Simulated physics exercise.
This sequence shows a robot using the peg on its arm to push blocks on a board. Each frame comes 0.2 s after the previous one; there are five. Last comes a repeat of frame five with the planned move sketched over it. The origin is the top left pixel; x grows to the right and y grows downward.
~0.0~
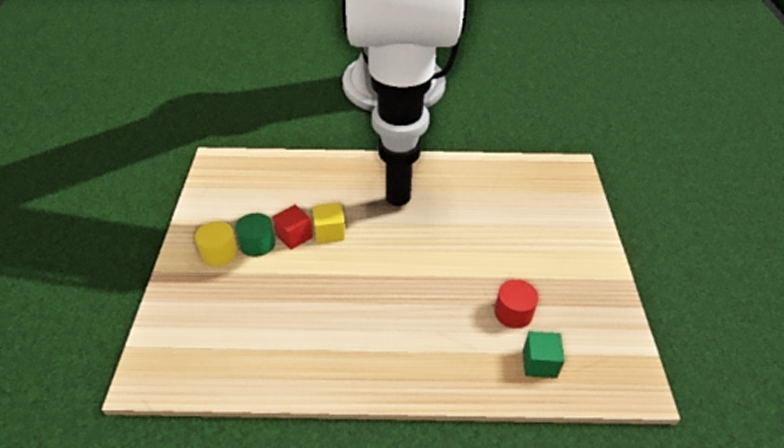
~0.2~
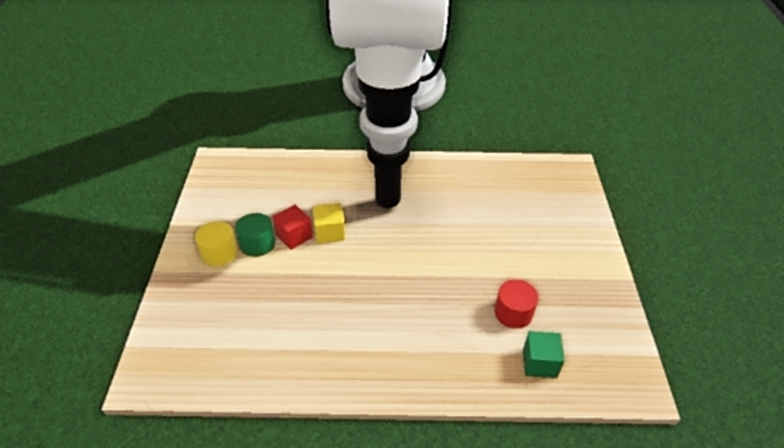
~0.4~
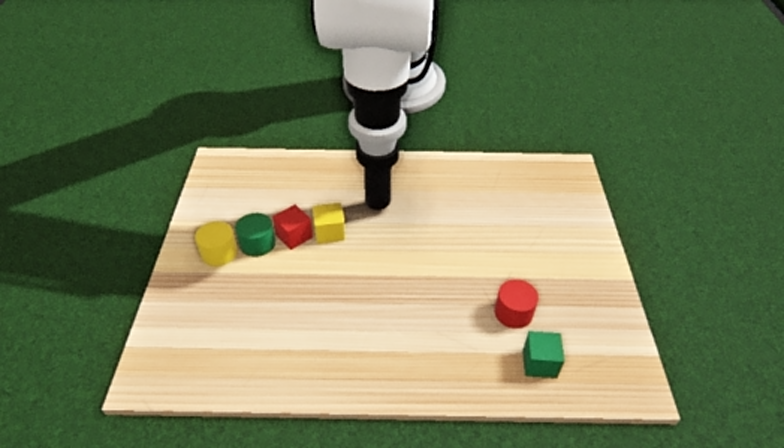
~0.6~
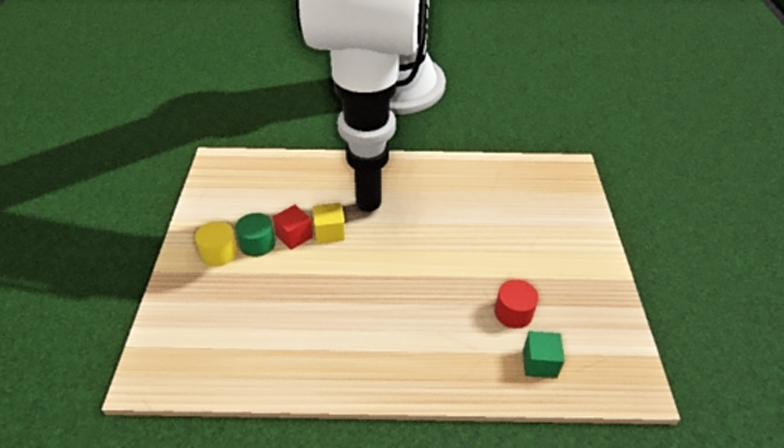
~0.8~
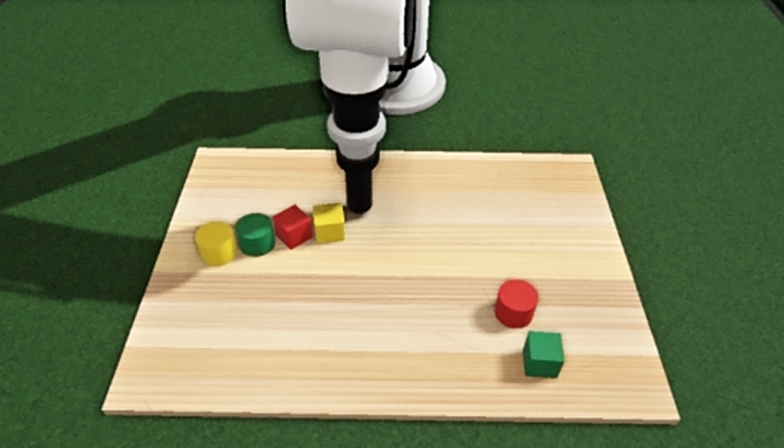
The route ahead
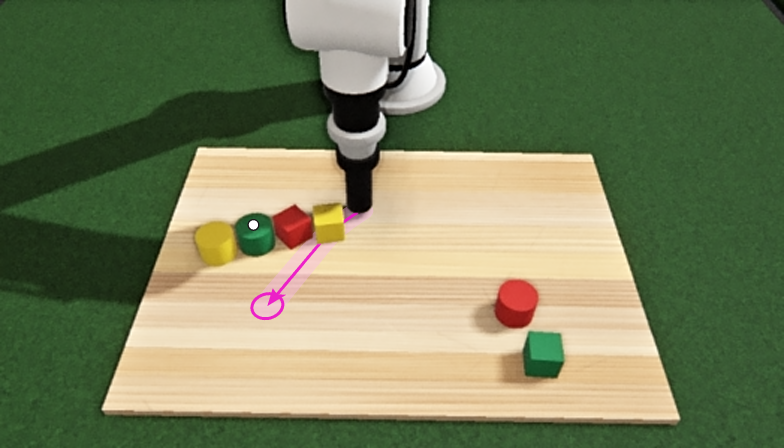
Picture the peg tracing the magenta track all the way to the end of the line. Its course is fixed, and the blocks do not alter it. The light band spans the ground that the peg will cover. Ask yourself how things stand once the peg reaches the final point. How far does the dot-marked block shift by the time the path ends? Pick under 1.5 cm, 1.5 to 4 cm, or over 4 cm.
Travels under 1.5 cm.
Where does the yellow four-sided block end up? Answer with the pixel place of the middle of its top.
My estimate: (262, 315).
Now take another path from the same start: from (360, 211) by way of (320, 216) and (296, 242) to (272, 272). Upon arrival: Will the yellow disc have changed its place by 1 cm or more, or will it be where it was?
That block gets shifted.
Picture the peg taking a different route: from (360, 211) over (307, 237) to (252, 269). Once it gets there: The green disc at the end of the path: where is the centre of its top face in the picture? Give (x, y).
In the picture, it is at (218, 231).
The line goes from (360, 211) through (312, 252) to (267, 306); the dot is on the green disc.
What follows on the original path. One third of the way, peg at (325, 232); yellow disc at (209, 235); green disc at (246, 225); red four-sided block at (280, 226), turned 60° clockwise; yellow four-sided block at (308, 238), turned 40° anticlockwise.
Two thirds of the way, peg at (297, 264); yellow disc at (209, 235); green disc at (246, 225); red four-sided block at (280, 226), turned 60° clockwise; yellow four-sided block at (285, 275), turned 70° anticlockwise.
At the end, peg at (266, 301); yellow disc at (209, 235); green disc at (246, 225); red four-sided block at (280, 226), turned 60° clockwise; yellow four-sided block at (262, 315), turned 100° anticlockwise.
